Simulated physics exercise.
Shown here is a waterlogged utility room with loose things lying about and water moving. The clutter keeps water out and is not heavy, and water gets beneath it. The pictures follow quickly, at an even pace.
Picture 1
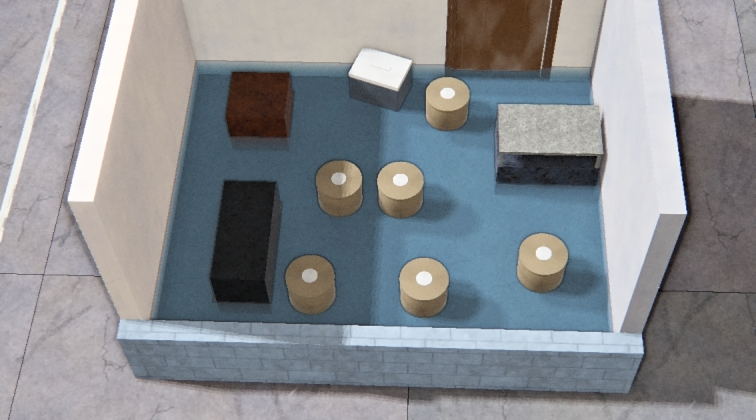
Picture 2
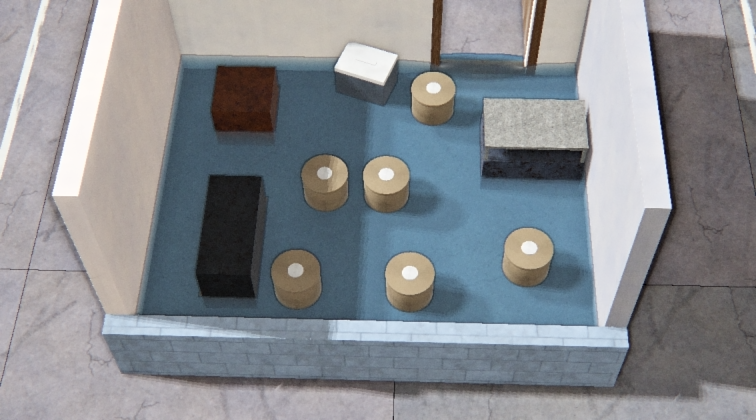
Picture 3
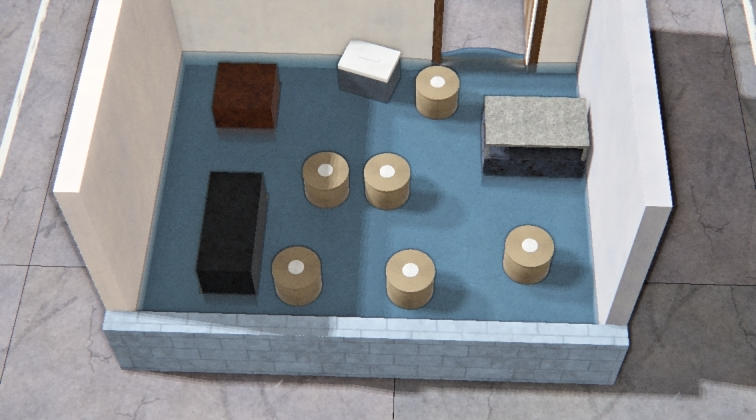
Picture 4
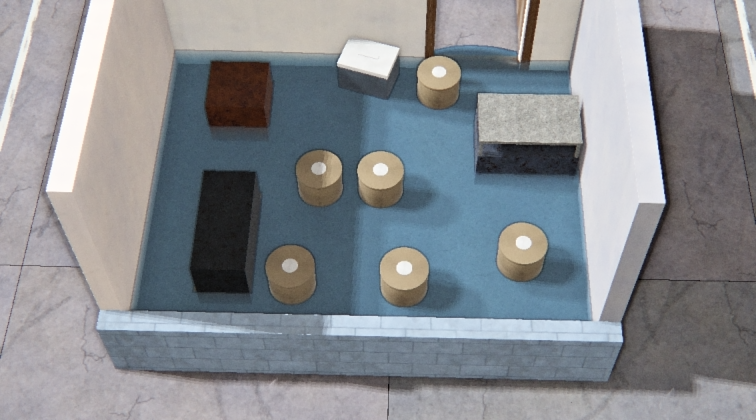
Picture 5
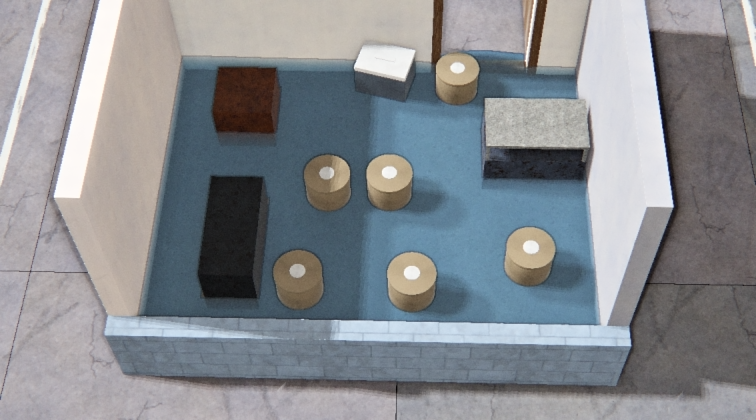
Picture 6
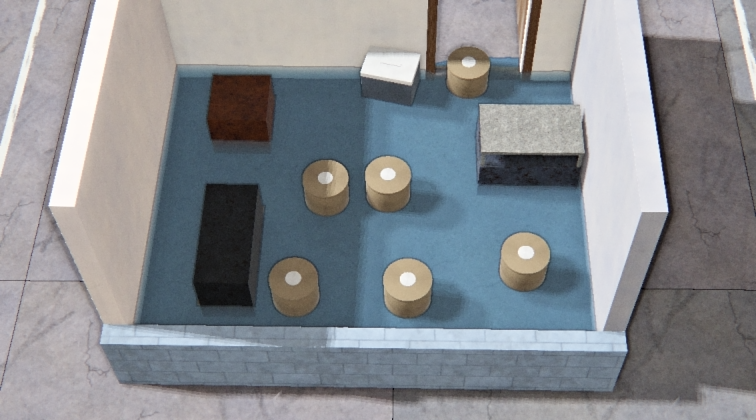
The back door of a blue-floored room opened, and a round tan tub near it drifted right toward the doorway, while the white chest beside it shifted slightly the same way and turned a little.
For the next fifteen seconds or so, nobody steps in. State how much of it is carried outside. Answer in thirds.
One to two thirds.
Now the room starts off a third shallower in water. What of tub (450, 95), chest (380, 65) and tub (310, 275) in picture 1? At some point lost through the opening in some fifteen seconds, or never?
The first exits, the next exits, the last remains in the room.
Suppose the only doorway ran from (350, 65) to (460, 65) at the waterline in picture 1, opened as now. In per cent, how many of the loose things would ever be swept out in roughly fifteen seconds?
That comes to around 60 per cent.
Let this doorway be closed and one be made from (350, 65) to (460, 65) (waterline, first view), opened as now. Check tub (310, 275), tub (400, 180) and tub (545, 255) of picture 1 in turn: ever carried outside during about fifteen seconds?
Taken in turn, the first item is held back, the second is flushed away and the last is held back.
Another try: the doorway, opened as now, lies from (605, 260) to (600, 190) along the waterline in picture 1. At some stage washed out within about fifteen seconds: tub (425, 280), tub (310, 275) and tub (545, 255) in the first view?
Per item as listed - swept away, not lost, swept away.
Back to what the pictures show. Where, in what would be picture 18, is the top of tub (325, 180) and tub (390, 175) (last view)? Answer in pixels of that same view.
My guess is around (371, 137) and around (455, 90).
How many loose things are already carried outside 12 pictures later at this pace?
The number comes to 2.
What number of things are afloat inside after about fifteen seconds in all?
Counted: 3.
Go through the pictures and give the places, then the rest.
The first picture shows a tub at (448, 94) floats; a chest at (381, 67), afloat; 0 of 7 have shifted.
The second picture shows a tub at (433, 89), afloat; a chest at (366, 61) floats; 0 of 7 have shifted.
The third picture shows a tub at (438, 83), afloat, close to its start; a chest at (369, 58) floats; 1 of 7 have shifted.
The fourth picture shows a tub at (439, 73), afloat, close to its start; a chest at (369, 56), afloat, close to its start; 2 of 7 have shifted.
The fifth picture shows a tub at (458, 68) floats, a stride from its start; a chest at (385, 59) floats, close to its start; 2 of 7 have shifted.
The sixth picture shows a tub at (469, 63), afloat, a stride from its start; a chest at (391, 63) floats, a stride from its start; 4 of 7 have shifted.
A moment on, 1 of 7 are out; 6 afloat.
Next, 2 of 7 are out; 5 afloat.
Later, 3 of 7 are out; 4 afloat.
In the end, 4 of 7 are out; 3 afloat.
